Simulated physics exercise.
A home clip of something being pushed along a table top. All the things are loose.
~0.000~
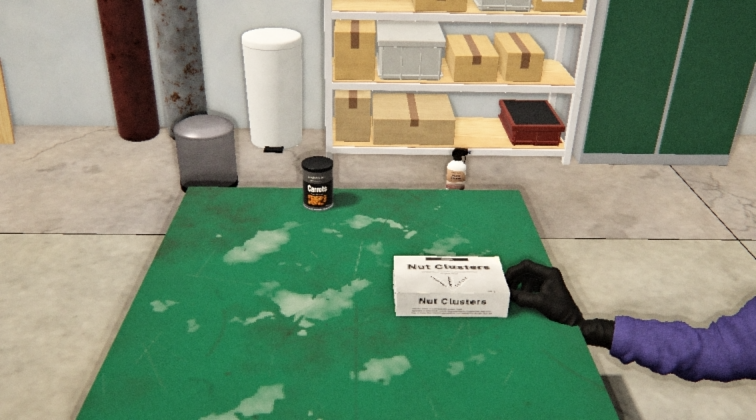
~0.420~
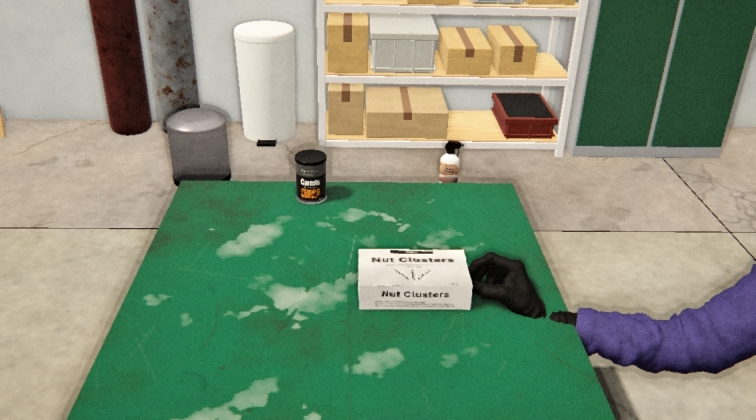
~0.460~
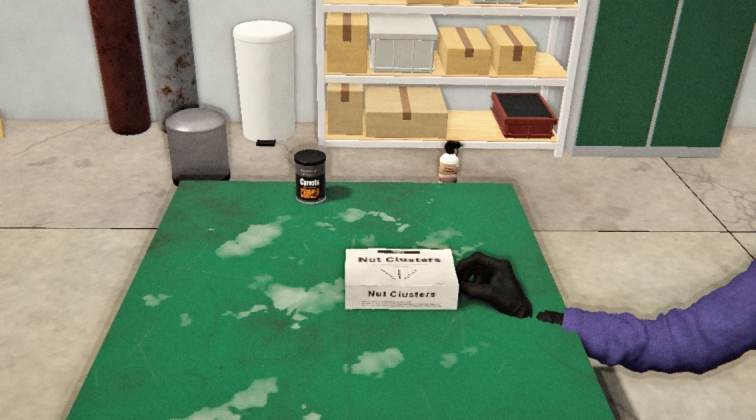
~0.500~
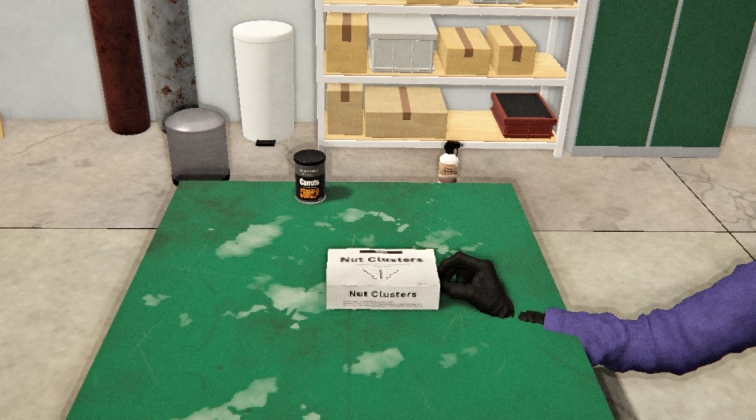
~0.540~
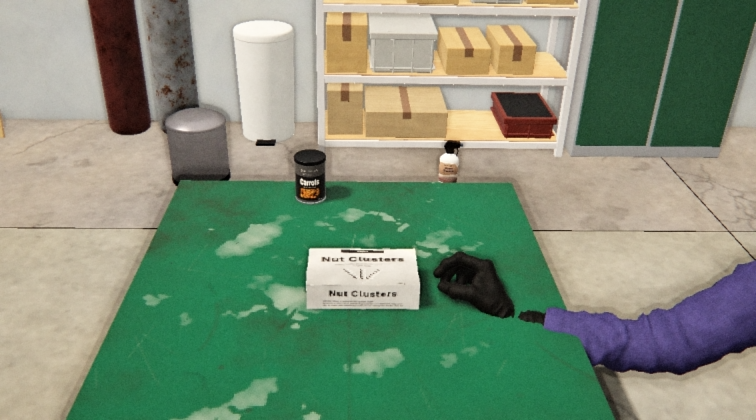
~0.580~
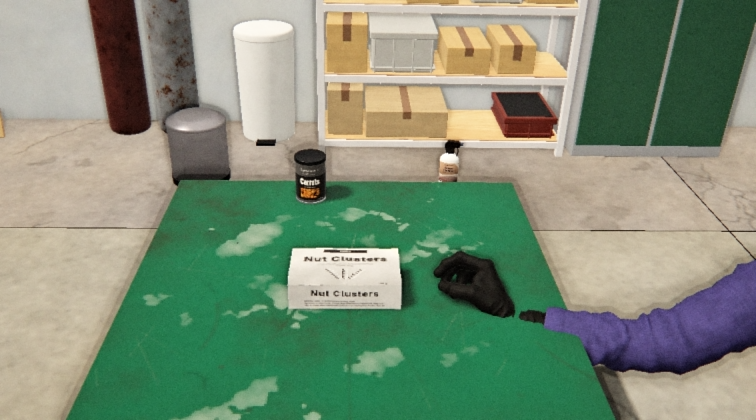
A white packet labelled Nut Clusters sits on a worn green table top, seen from above and in front in a storage room. A dark jar stands at the back left and a pump bottle at the back right, before bins and shelved boxes. The view shifts slightly early on as a black-gloved, purple-sleeved hand pushes the packet left, then stays back while it slides farther left.
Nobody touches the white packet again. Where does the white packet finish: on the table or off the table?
The white packet remains on top.
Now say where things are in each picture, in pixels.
Under the hand; white packet (449, 286), in the first picture.
Under the hand; white packet (413, 279), in the second picture.
Under the hand; white packet (400, 279), in the third picture.
White packet (382, 279), in the fourth picture.
White packet (362, 278) displaced a little, in the fifth picture.
White packet (345, 278) displaced a little, in the sixth picture.
Around 0.68 s, white packet displaced about its own width near (308, 278).
Around 0.78 s, white packet displaced about its own width near (282, 278).
Finally (1.3 s), moved from the start, white packet. Final places as the last picture's camera would see them, white packet near (263, 278).
